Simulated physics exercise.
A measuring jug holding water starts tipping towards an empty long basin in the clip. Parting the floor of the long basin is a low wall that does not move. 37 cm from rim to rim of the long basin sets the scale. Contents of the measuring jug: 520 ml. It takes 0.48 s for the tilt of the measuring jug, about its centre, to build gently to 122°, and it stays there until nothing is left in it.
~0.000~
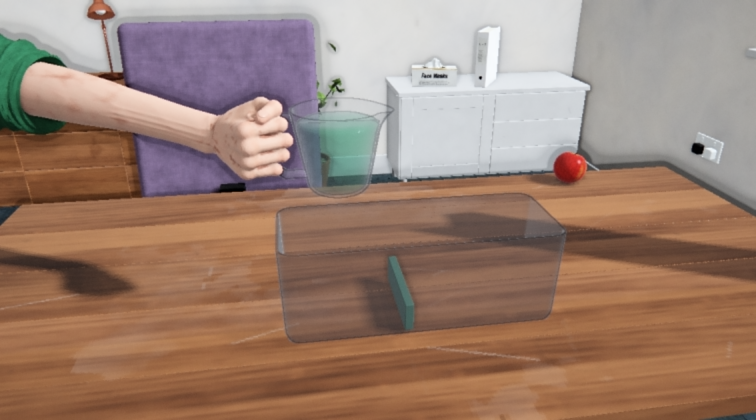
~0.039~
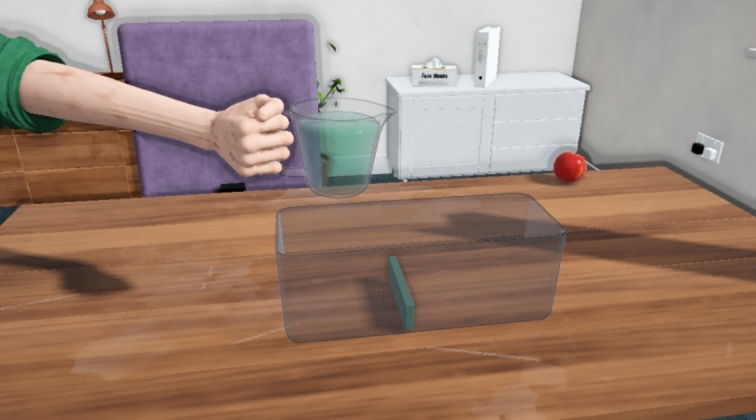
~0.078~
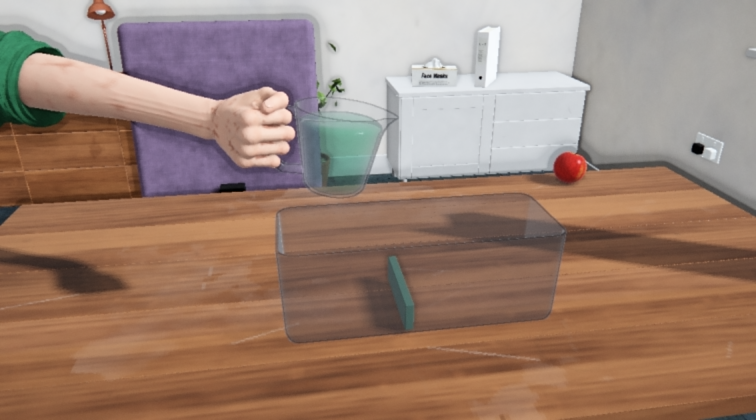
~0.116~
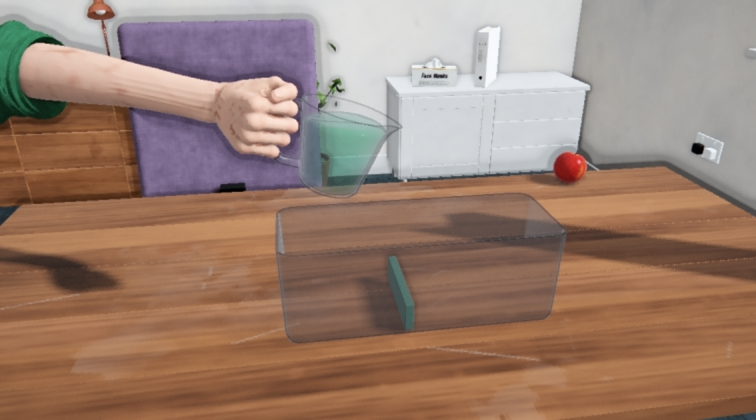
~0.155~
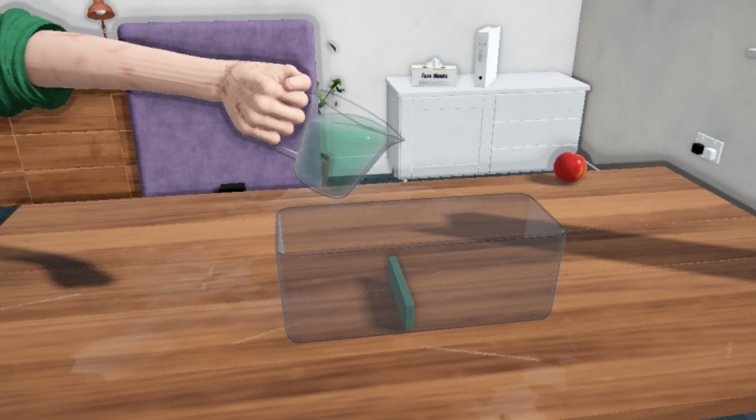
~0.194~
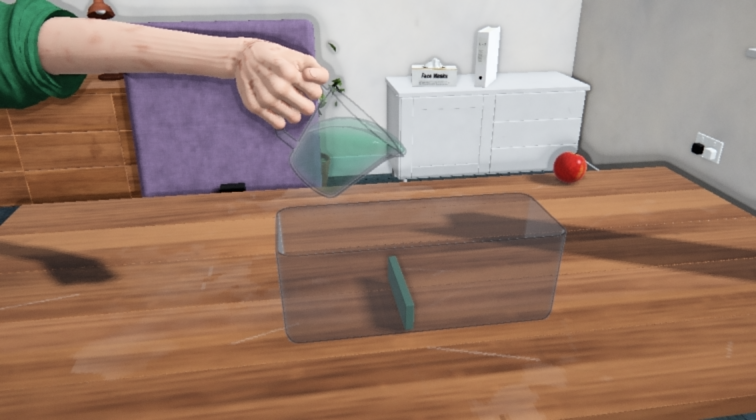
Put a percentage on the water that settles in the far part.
Roughly 64 per cent ends up there.
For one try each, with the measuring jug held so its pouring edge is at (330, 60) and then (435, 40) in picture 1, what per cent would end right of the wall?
15 per cent first, 85 per cent second.
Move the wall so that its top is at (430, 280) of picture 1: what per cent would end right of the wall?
In that case, some 30 percent.
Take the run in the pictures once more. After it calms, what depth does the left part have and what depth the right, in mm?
The left ends up at roughly 8 mm, with the right at roughly 12 mm.
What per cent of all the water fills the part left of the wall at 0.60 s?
About 34 percent.
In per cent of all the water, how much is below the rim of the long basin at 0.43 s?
Roughly 62 per cent.
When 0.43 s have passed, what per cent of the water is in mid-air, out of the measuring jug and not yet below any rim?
My guess is roughly 16 %.
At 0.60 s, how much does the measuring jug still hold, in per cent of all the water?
Close to 0 in a hundred.
Then, 0.43 s in, the tilt is 119° and 21 per cent is still to pour, 12 is left of the wall and 50 right of it.
Then, 0.60 s in, the tilt is 122° and 0 per cent is still to pour, 34 is left of the wall and 63 right of it.
Then, 0.78 s in, the tilt is 122° and 0 per cent is still to pour, 34 is left of the wall and 64 right of it.
Then, 0.98 s in, the tilt is 122° and 0 per cent is still to pour, 34 is left of the wall and 64 right of it.
Finally, 34 per cent lies left of the wall, 64 right of it and 2 outside.
